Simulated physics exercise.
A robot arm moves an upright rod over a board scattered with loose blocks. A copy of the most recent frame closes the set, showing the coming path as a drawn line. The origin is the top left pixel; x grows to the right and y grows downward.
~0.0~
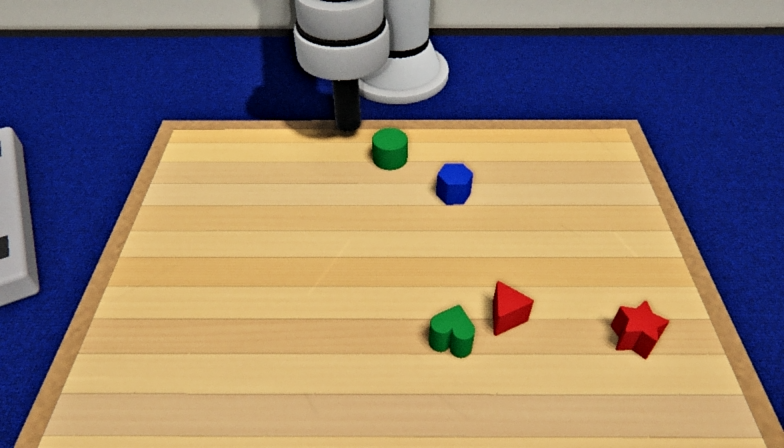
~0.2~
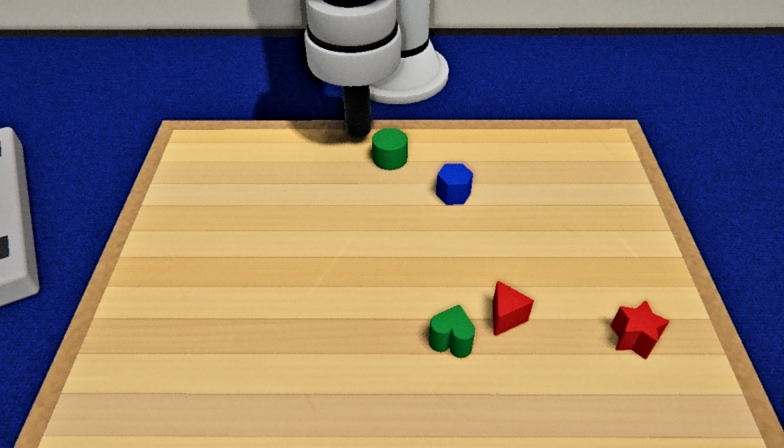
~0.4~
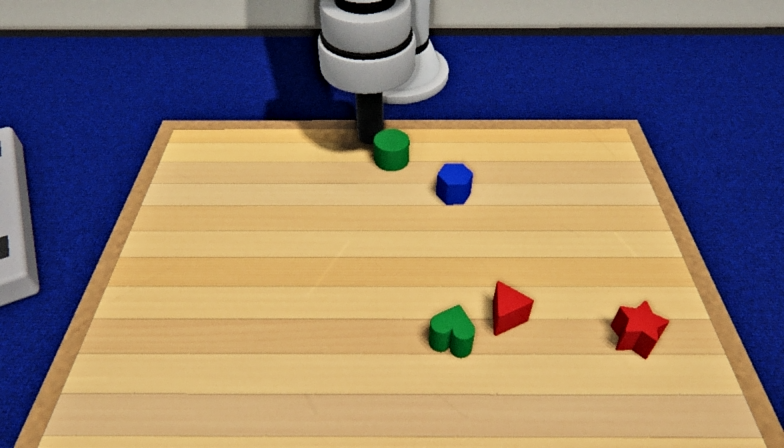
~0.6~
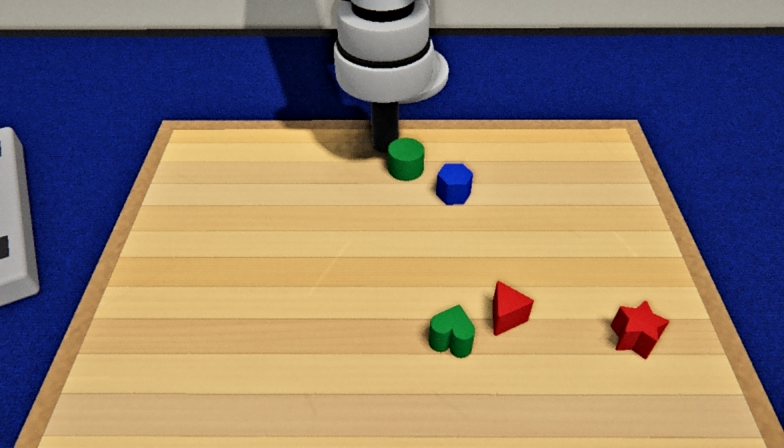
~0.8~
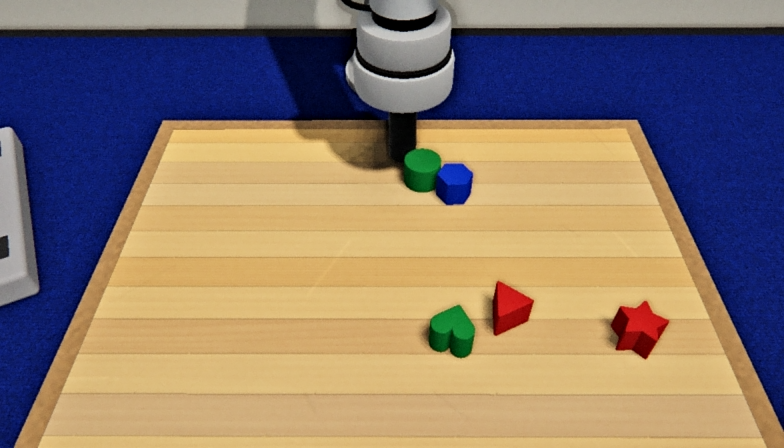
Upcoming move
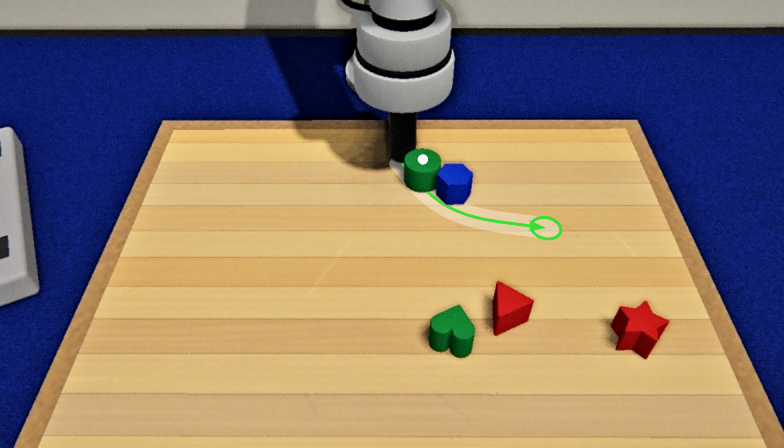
To begin with, a robot arm holds an upright rod at the far edge of a wooden board, left of a green circle, with other loose blocks nearby. The rod moves right to the green circle, then pushes it right and slightly toward the viewer, up beside the still blue hexagon.
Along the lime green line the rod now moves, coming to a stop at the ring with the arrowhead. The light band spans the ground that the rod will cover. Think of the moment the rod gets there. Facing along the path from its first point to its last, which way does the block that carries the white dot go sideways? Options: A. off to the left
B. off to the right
It's B.
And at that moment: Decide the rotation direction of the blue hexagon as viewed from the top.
My answer: Anticlockwise.
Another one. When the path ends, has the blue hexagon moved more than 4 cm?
Yes.
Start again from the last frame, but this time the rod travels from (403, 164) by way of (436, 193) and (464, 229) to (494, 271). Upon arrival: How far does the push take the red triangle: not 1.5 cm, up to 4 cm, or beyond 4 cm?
Shift of under 1.5 cm.
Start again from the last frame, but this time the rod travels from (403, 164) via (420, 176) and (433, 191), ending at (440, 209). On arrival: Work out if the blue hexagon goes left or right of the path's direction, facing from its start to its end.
Picture yourself facing from the start of the path to its end: The blue hexagon moves off to your left.
The line goes from (403, 164) via (433, 197) and (484, 219), ending at (546, 228); the dot is on the green circle.
The first path, step by step. One third of the way, rod (434, 188); green circle (463, 190); blue hexagon (500, 192), turned 35° anticlockwise.
Two thirds of the way, rod (486, 211); green circle (517, 216); blue hexagon (537, 196), turned 75° anticlockwise.
At the end, rod (548, 219); green circle (550, 233); blue hexagon (569, 191), turned 140° anticlockwise.
